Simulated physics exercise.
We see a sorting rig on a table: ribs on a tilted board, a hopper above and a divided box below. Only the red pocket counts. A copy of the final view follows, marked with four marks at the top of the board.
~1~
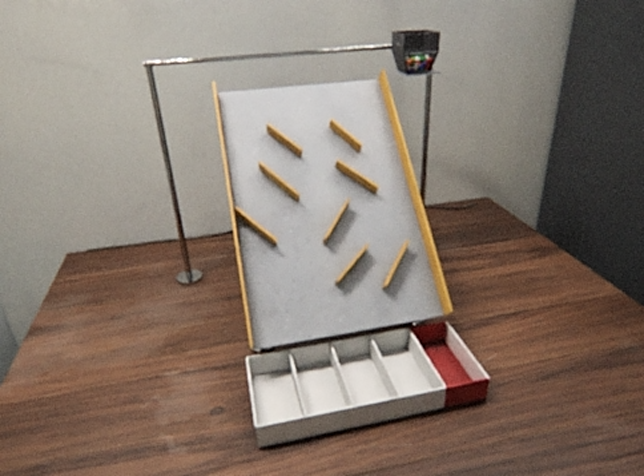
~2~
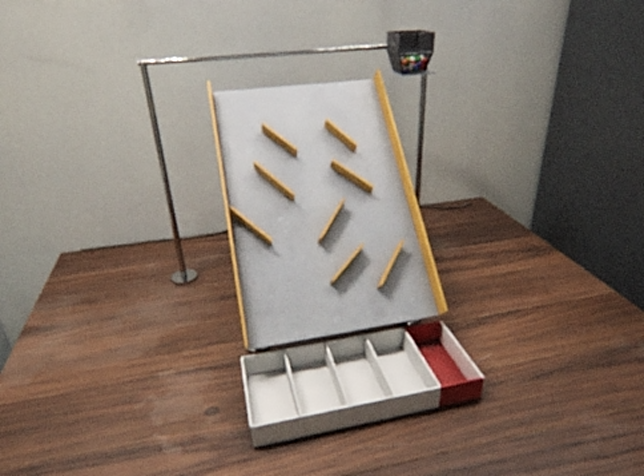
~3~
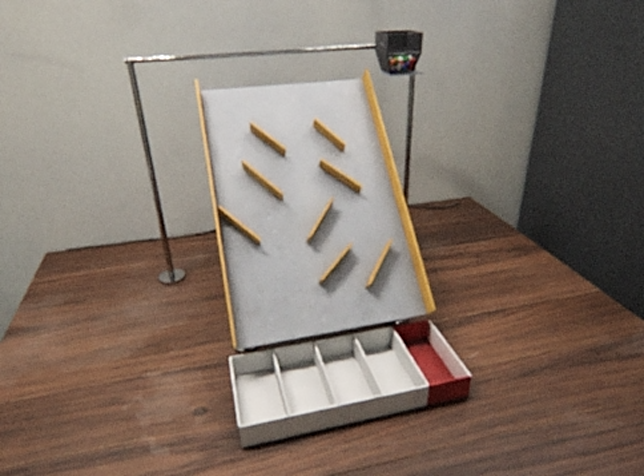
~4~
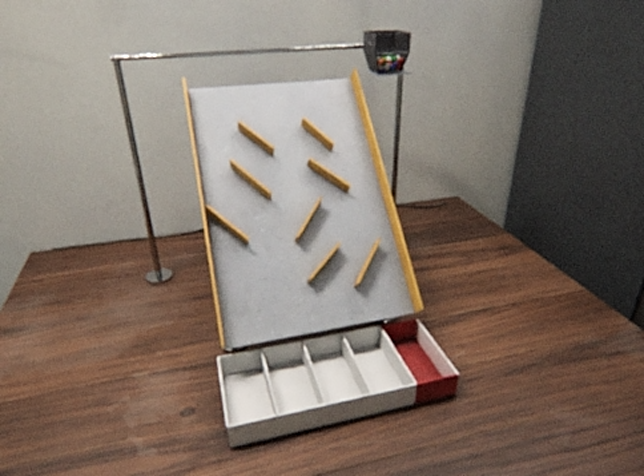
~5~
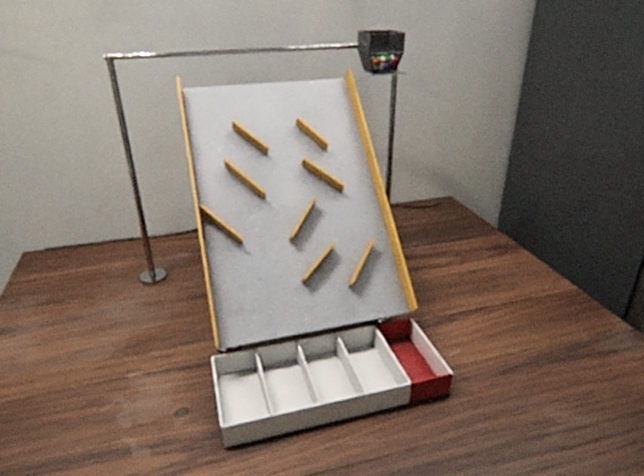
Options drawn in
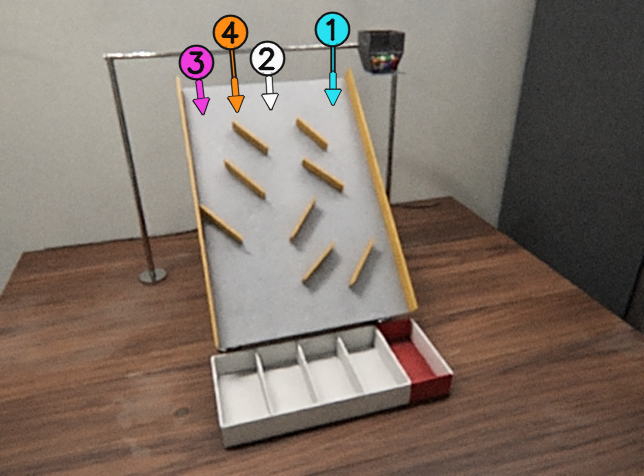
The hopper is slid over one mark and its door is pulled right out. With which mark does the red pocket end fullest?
1 beats the others.
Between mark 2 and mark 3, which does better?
The answer is 2.
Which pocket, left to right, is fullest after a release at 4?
The second.
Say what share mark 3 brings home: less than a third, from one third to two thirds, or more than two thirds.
It is less than a third.
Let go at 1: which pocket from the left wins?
It is the fifth one.
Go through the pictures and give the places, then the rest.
In the first picture, hopper near (415, 66), jelly beans, door shut.
In the second picture, ribs (263, 123) to (297, 149), (326, 119) to (357, 145), (254, 161) to (295, 195).
In the third picture, ribs (321, 159) to (362, 187), (219, 206) to (260, 239), (309, 238) to (333, 197).
In the fourth picture, ribs (310, 279) to (340, 243), (358, 283) to (380, 238).
In the fifth picture, red pocket near (430, 387), number 5 of 5 from the left.
On the marked copy, mark 1 meets the board at (333, 99); mark 2 meets the board at (270, 103); mark 3 meets the board at (202, 108); mark 4 meets the board at (236, 106).
Choosing 1, the bulk in the red pocket, close to a quarter in other pockets, only a few outside the box.
Choosing 2, a small share in the red pocket, the bulk in other pockets.
Choosing 3, none at all in the red pocket, all but a few in other pockets, only a few held on the board.
Choosing 4, only a few in the red pocket, all but a few in other pockets.
